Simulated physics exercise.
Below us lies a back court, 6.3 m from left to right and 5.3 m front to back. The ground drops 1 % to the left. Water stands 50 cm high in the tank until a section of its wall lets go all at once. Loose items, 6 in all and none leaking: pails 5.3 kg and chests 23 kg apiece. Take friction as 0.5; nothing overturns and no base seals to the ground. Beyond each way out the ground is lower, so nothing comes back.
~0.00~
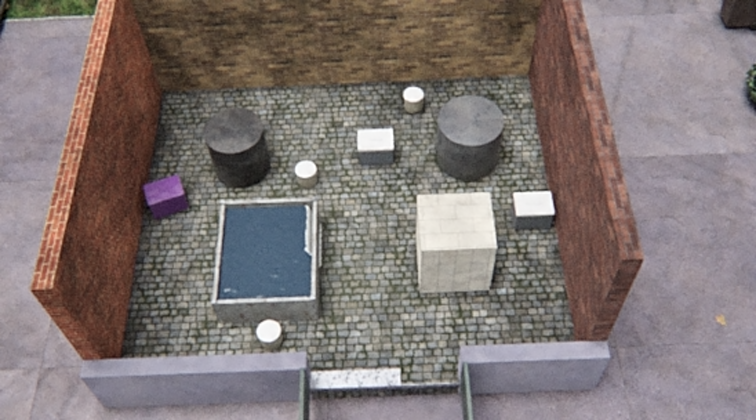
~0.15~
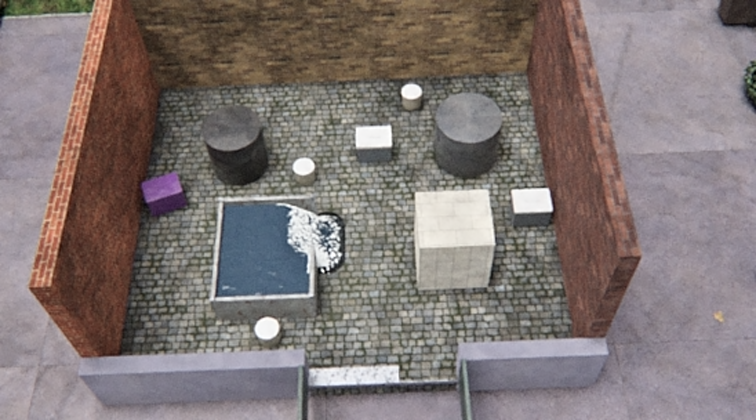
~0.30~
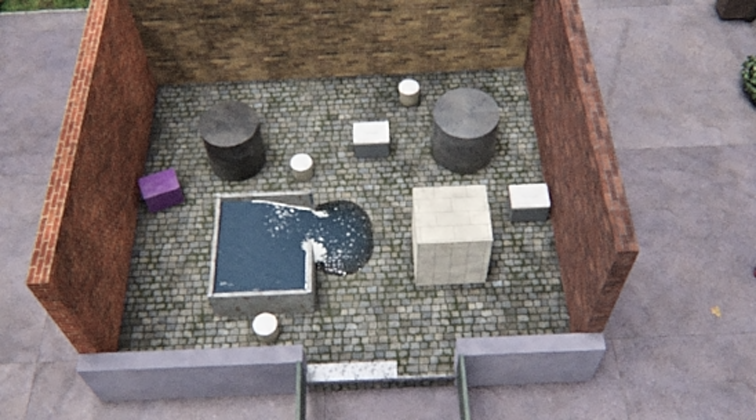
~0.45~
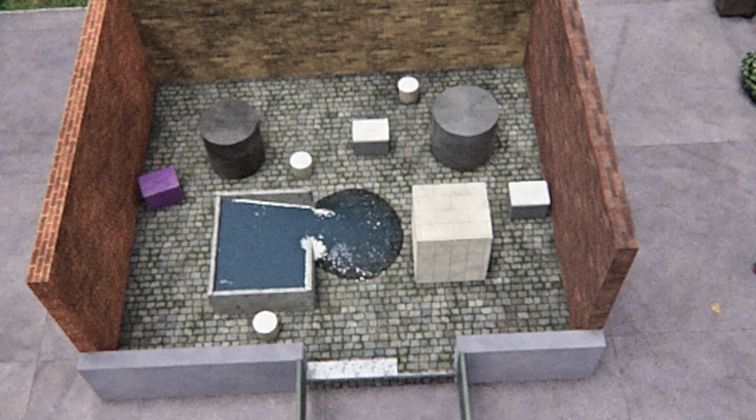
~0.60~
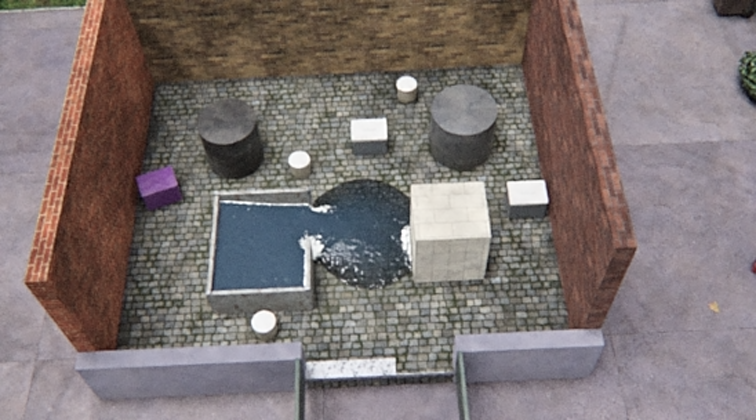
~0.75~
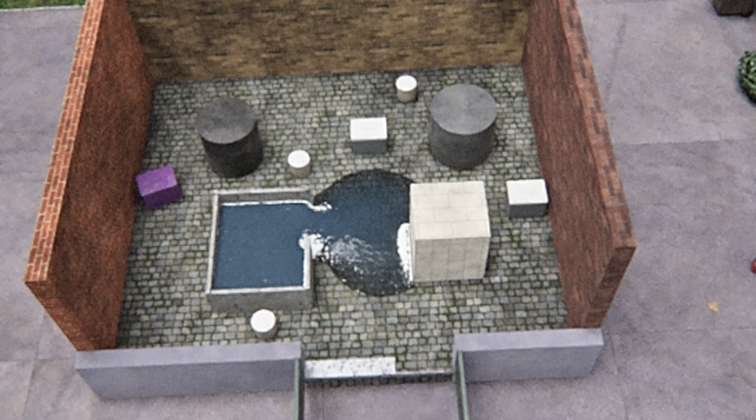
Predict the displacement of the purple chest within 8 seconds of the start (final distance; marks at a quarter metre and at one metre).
The purple chest holds its place.
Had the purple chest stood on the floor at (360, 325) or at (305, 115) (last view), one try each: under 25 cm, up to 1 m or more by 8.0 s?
In turn: It stays put; it stays put.
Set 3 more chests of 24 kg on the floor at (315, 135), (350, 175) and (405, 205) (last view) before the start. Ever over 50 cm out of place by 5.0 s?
In turn: Under, under, over.
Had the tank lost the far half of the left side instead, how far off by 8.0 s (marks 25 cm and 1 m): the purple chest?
In that case the purple chest gets carried off.
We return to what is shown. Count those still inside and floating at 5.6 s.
I count 0.
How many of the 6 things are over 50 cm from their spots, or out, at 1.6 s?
By then 0.
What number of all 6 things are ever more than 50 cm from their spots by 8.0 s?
0 of them.
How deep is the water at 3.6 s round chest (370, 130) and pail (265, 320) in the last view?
Roughly 2 and 0 cm.
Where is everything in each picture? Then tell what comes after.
In the first frame, the purple chest at (164, 190) rests on the ground; 2.0 m2 under water; 0 of 6 have shifted.
In the second frame, the purple chest at (162, 187) rests on the ground; 2.4 m2 under water; 0 of 6 have shifted.
In the third frame, the purple chest at (159, 183) rests on the ground; water covers 3.0 m2; 0 of 6 have shifted.
In the fourth frame, the purple chest at (159, 182) rests on the ground; water covers 3.7 m2; 0 of 6 have shifted.
In the fifth frame, the purple chest at (157, 181) rests on the ground; 4.4 m2 under water; 0 of 6 have shifted.
In the sixth frame, the purple chest at (156, 180) rests on the ground; water covers 5.1 m2; 0 of 6 have shifted.
After 1.6 s the purple chest is near (156, 180), 0.0 m from its start, aground; 0 of 6 are out; 0 afloat.
After 3.6 s the purple chest is near (156, 180), 0.0 m from its start, aground; 0 of 6 are out; 0 afloat.
After 5.6 s the purple chest is near (156, 180), 0.0 m from its start, aground; 0 of 6 are out; 0 afloat.
After 8.0 s the purple chest is near (156, 180), 0.0 m from its start, aground; 0 of 6 are out; 0 afloat.
